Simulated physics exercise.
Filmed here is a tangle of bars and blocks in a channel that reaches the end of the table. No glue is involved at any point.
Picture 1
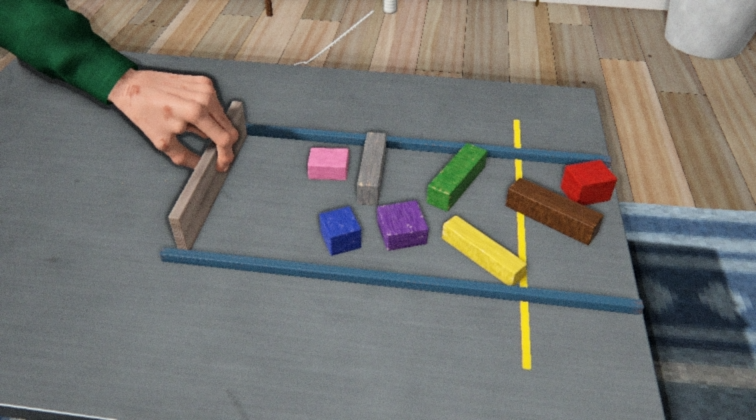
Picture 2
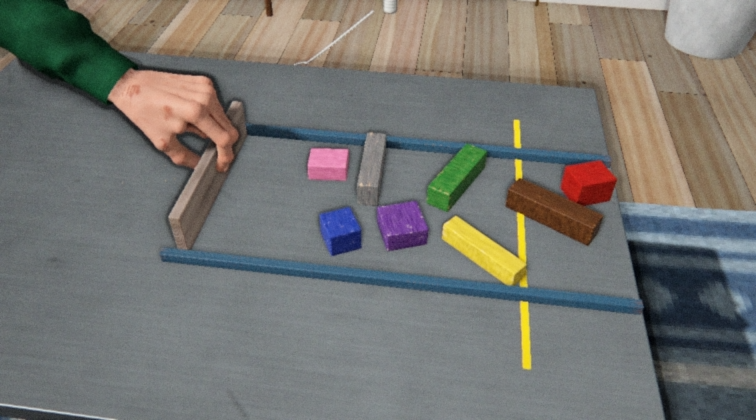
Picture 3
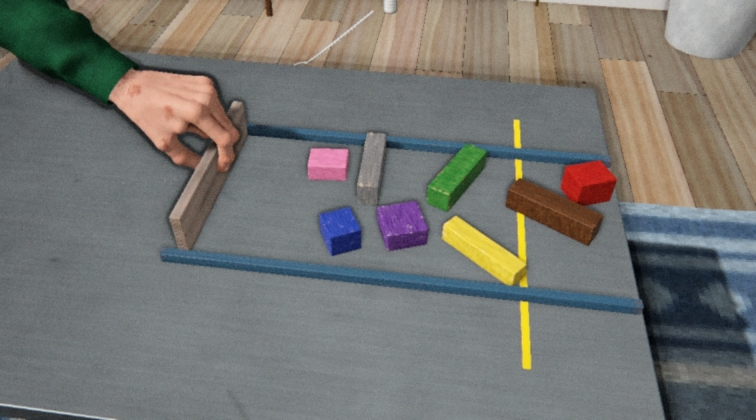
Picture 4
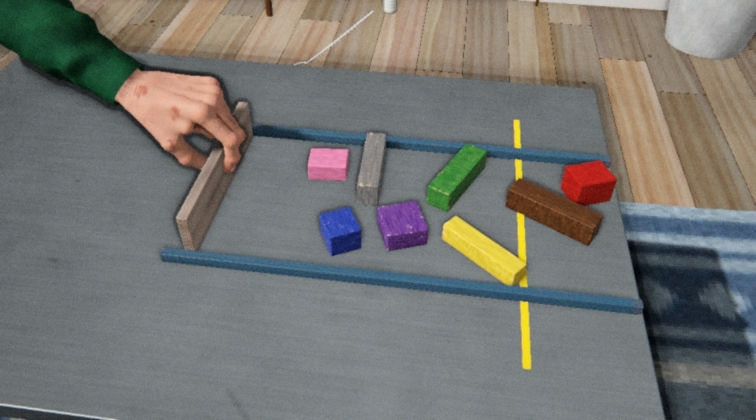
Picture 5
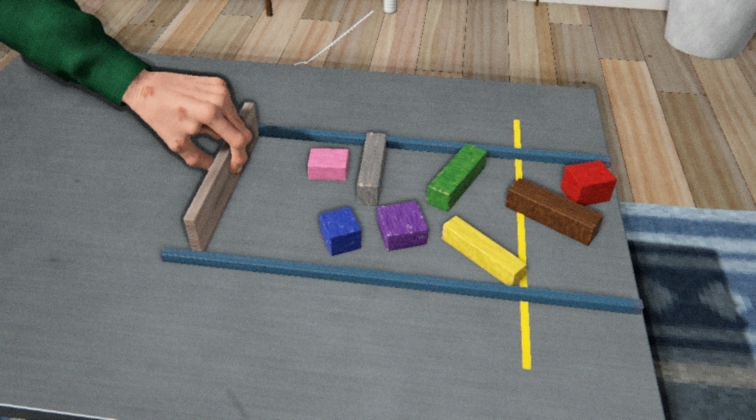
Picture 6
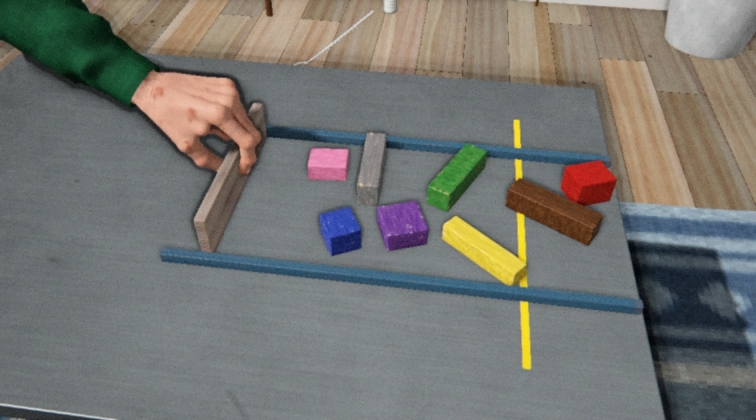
On a gray tabletop, a hand slides a wooden board slightly right toward unmoving colored blocks.
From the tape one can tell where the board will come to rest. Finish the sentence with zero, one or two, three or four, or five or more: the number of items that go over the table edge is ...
The number of items that go over the table edge is one or two.
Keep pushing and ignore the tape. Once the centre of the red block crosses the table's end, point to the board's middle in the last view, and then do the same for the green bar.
The middle sits near (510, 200) for the first and near (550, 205) for the other.
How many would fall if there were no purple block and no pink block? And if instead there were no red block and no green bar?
The count is 0 in the first case and 0 in the second.
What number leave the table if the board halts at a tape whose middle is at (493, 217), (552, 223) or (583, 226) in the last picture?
0, 3, 5.
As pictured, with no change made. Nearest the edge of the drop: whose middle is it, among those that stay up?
Green bar.
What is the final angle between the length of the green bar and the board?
It is near 0° out of line.
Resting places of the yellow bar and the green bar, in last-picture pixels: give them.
Final positions - yellow bar around (577, 253), green bar around (594, 189).
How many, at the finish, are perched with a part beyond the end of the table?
The total would be 0.
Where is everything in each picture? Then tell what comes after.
In the first frame, red block (588, 183); brown bar (553, 211); yellow bar (483, 251); board (213, 171); tape (521, 219).
In the second frame, brown bar (553, 211); purple block (402, 225).
In the third frame, yellow bar (483, 251); board (214, 171).
In the fourth frame, red block (588, 184); blue block (341, 231).
In the fifth frame, brown bar (553, 211); pink block (329, 164).
In the sixth frame, red block (588, 184); brown bar (553, 211); yellow bar (483, 251); board (235, 173); tape (521, 219).
Early on, none off yet; red block at rest near (588, 184); brown bar at rest near (553, 211); yellow bar at rest near (483, 251).
Finally, the number that fall off is one or two; lost, brown bar and red block.
